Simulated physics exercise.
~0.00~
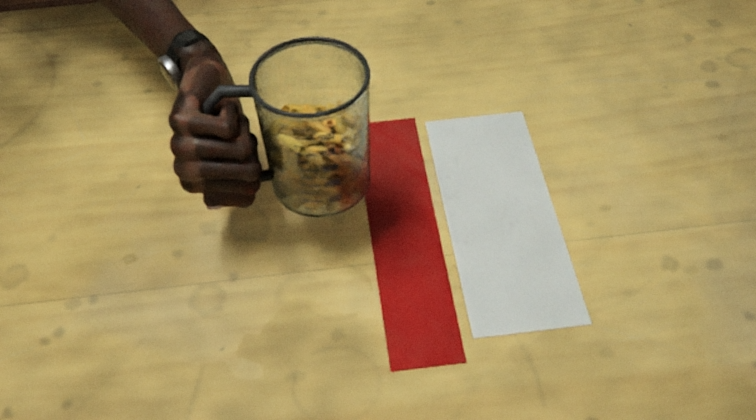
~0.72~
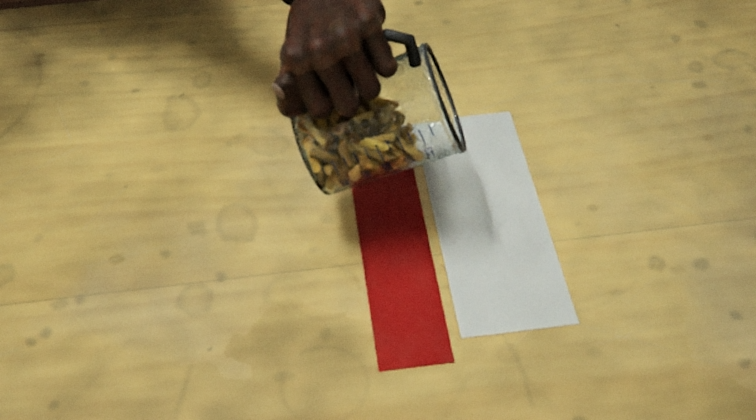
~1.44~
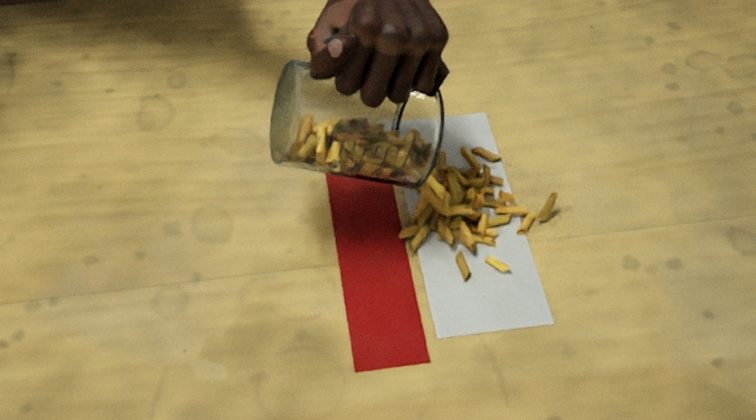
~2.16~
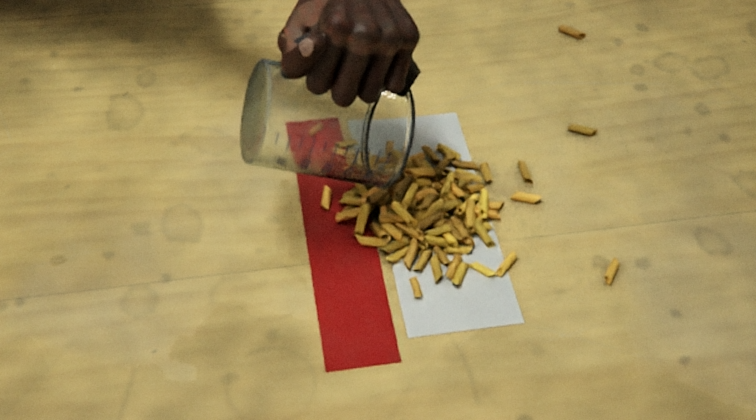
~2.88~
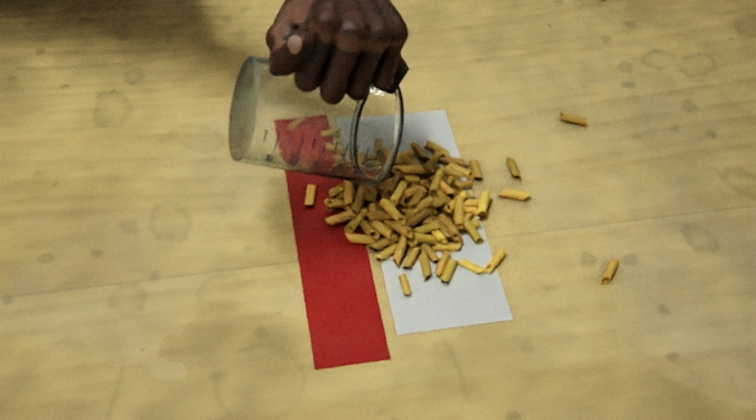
A hand tips a clear jug and pours dry pasta mostly onto the white mat.
